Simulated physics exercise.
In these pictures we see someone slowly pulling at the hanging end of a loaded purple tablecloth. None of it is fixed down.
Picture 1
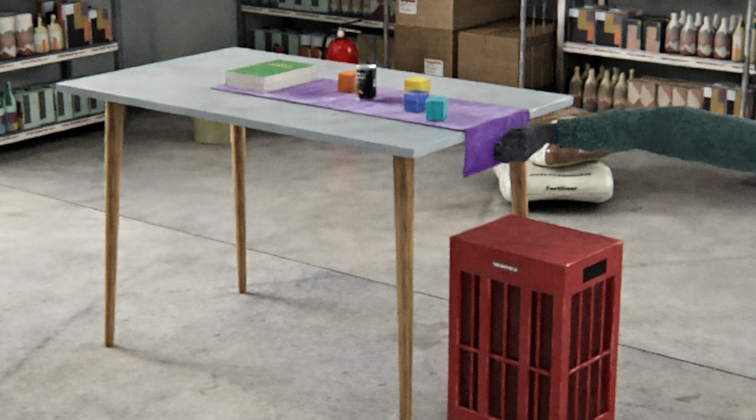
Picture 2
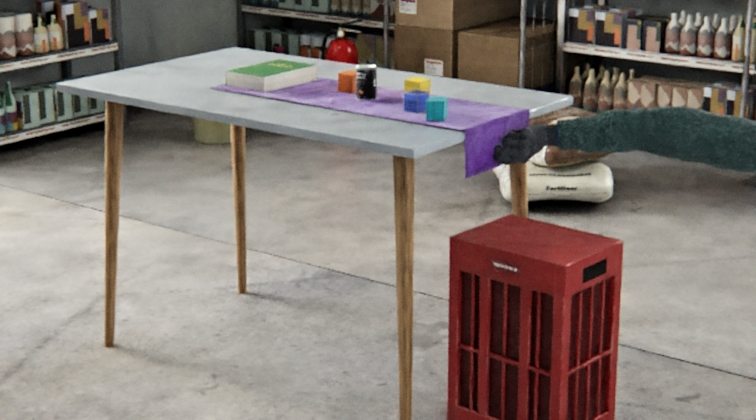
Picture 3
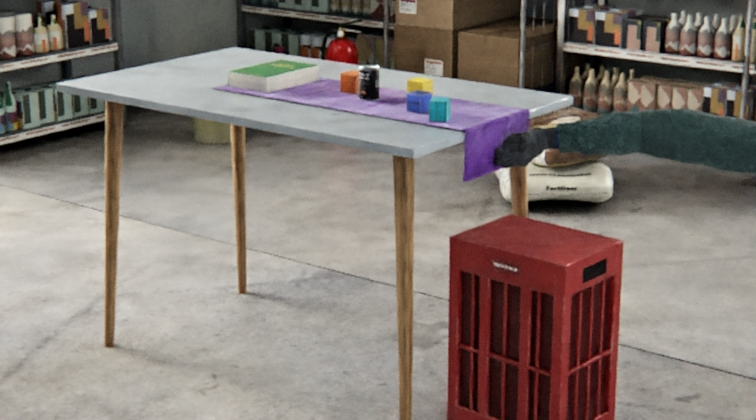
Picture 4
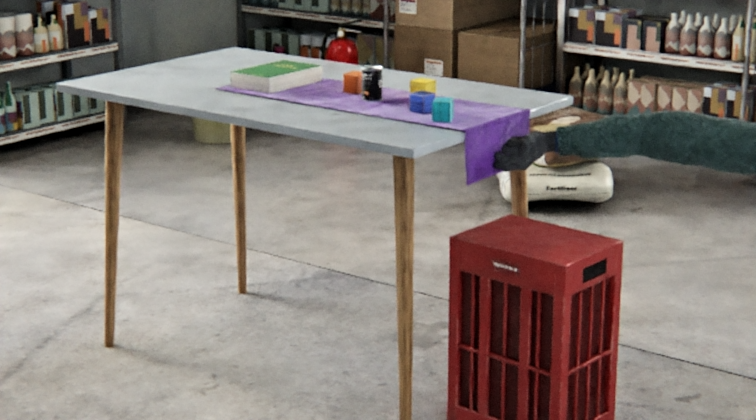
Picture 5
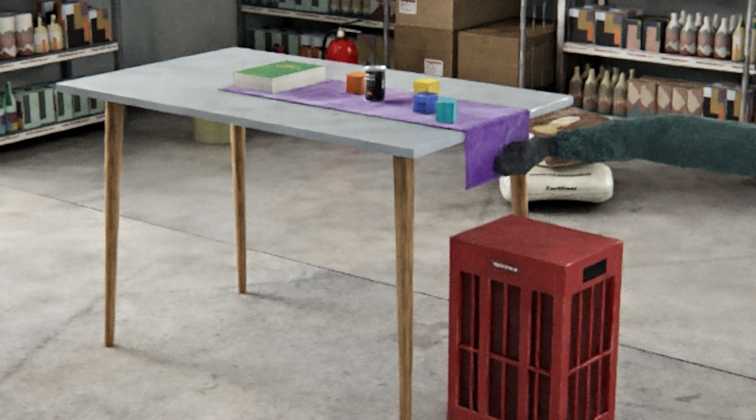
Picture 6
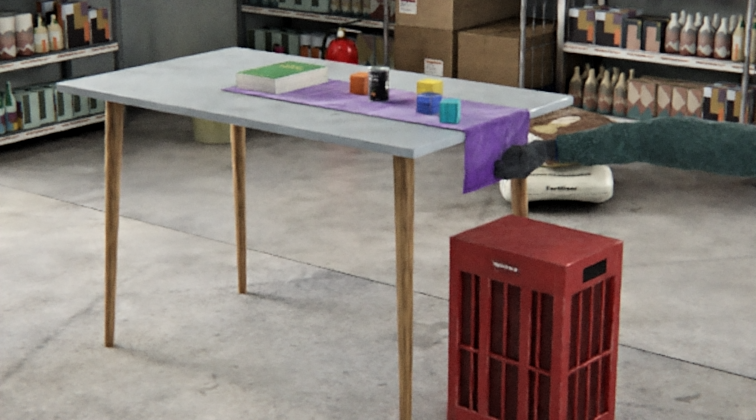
The clip opens on a grey table with a purple cloth hanging over its right end, holding small coloured cubes, a black can and a green-topped book, near a red crate. A dark-gloved hand slowly pulls the cloth's hanging end, and the objects shift slightly rightward with it as the hem lowers a little.
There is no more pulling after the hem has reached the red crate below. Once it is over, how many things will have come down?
By then one will have come down.
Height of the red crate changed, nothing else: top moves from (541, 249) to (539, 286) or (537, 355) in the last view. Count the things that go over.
The count comes out 2 and 4.
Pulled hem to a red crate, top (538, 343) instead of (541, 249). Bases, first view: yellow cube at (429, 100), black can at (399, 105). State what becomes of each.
So the yellow cube leaves, and the black can leaves.
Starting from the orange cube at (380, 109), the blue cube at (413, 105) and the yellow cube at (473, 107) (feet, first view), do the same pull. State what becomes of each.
The orange cube ends up on top, the blue cube ends up on top and the yellow cube ends up off.
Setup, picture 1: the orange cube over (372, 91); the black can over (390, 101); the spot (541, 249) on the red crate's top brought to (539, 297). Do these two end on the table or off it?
The orange cube stays put, the black can stays put.
Early on, hem near (498, 207); all still up.
Midway, hem on the crate; turquoise cube gone.
Finally, hem on the crate; turquoise cube gone. It carries off one.
